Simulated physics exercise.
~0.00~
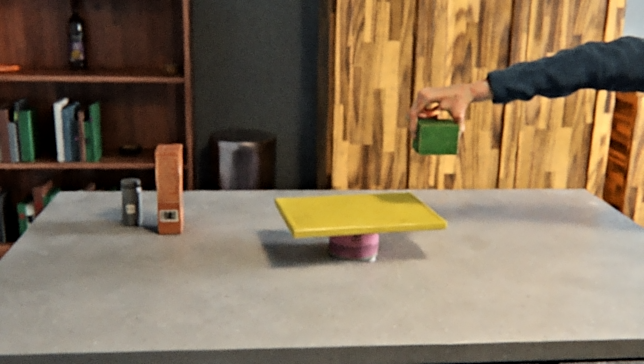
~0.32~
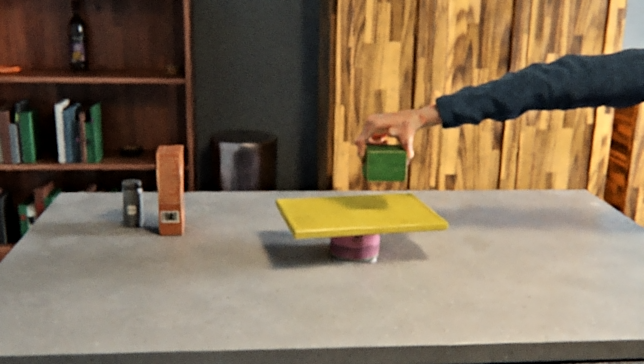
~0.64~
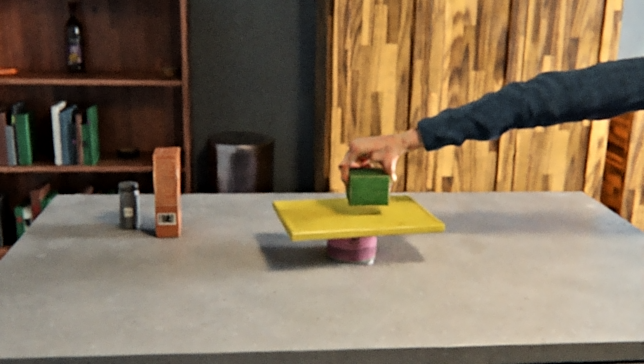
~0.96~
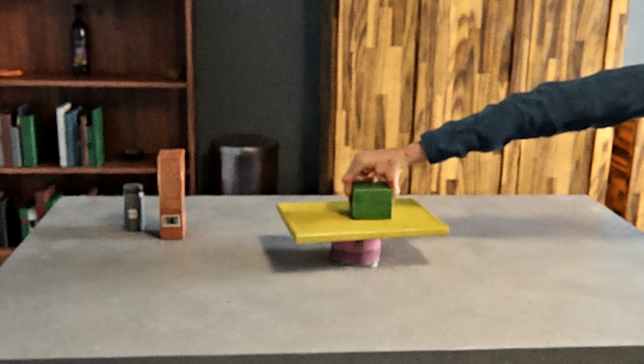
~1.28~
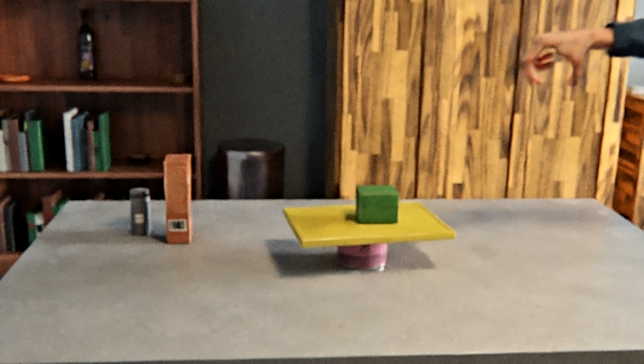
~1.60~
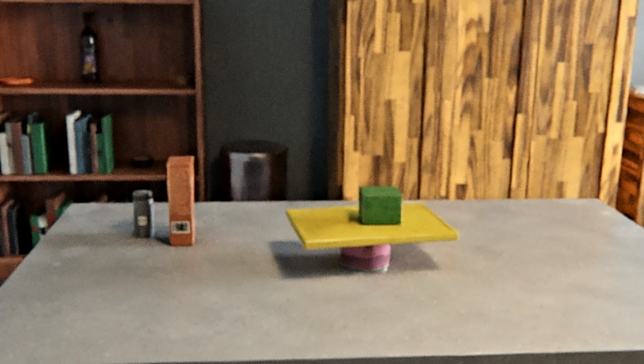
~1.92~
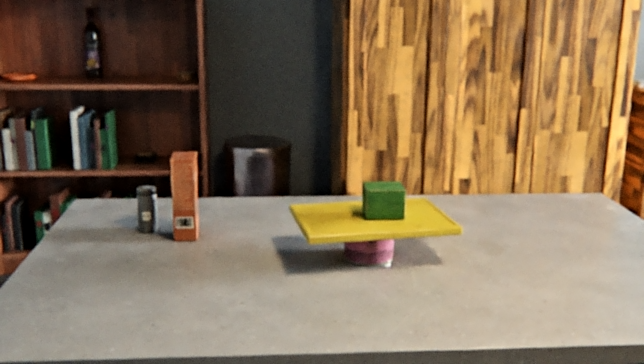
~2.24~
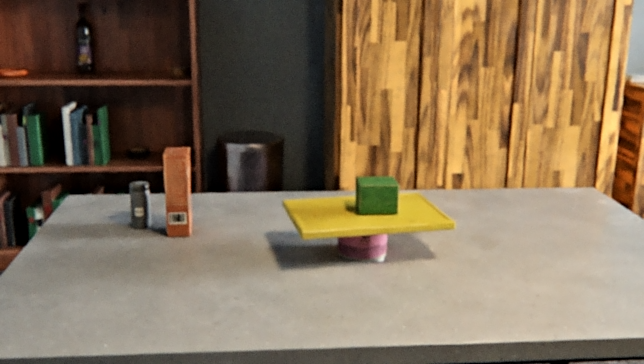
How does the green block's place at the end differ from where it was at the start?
At the start the green block was held in the air above and to the right of the yellow tray. By the end it was lower and further left, resting on top of the tray.
